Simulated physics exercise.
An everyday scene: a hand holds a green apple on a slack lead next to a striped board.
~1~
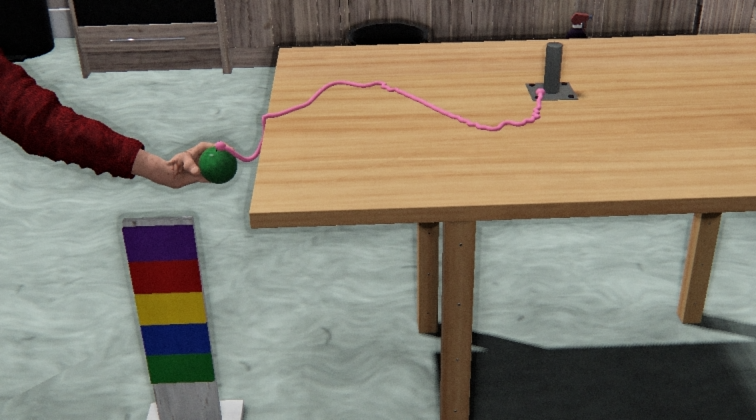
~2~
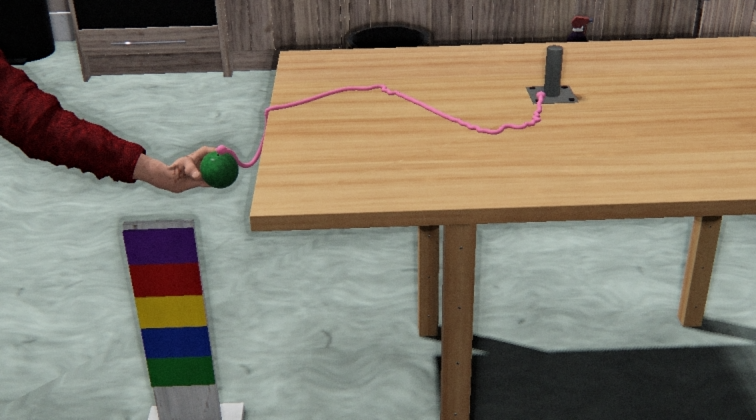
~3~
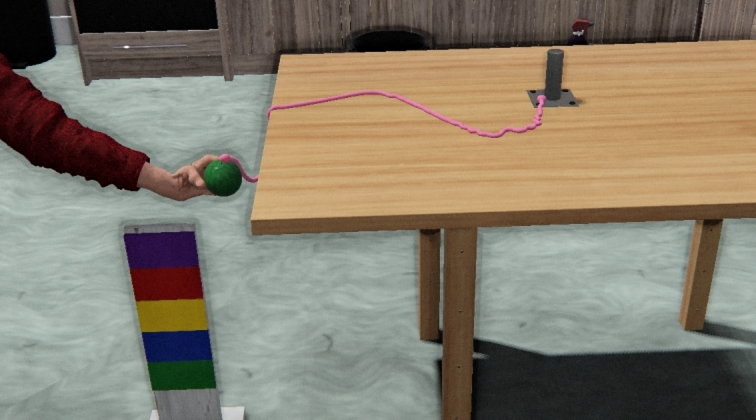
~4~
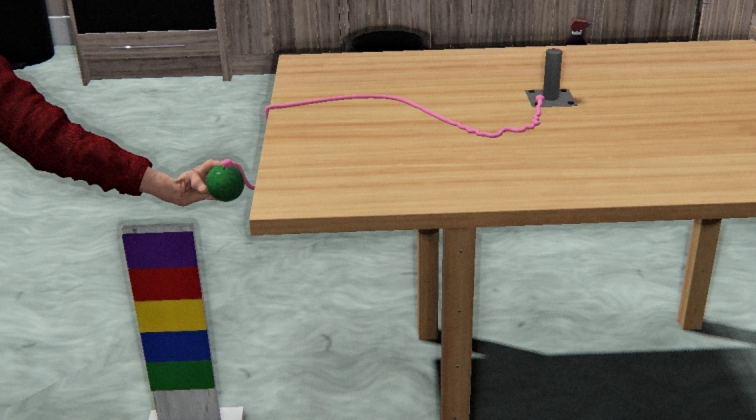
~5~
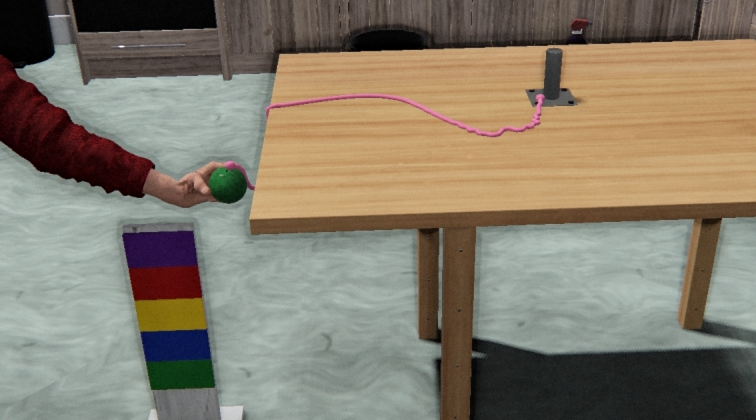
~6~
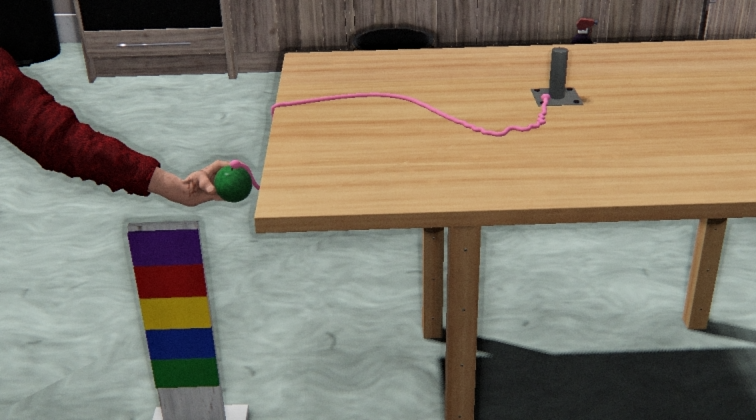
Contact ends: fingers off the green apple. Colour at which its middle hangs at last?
The green one.
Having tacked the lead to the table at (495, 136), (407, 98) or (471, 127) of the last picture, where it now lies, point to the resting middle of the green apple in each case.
Going try by try, I'd put it close to (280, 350), then (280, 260), and finally (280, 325).
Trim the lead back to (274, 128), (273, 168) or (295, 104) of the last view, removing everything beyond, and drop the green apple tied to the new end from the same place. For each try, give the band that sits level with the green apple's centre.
First try: Red; second try: Yellow; third try: Purple.
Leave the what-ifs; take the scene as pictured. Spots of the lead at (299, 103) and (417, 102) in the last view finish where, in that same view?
They go to (278, 214) and to (303, 122).
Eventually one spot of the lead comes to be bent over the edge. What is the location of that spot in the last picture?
Position: Approx. (391, 96).
Soon after, apple near (273, 344); level with blue.
After that, apple near (310, 362); level with green.
And then, apple near (281, 359); level with green.
In the end, apple near (299, 366); level with green. At green.
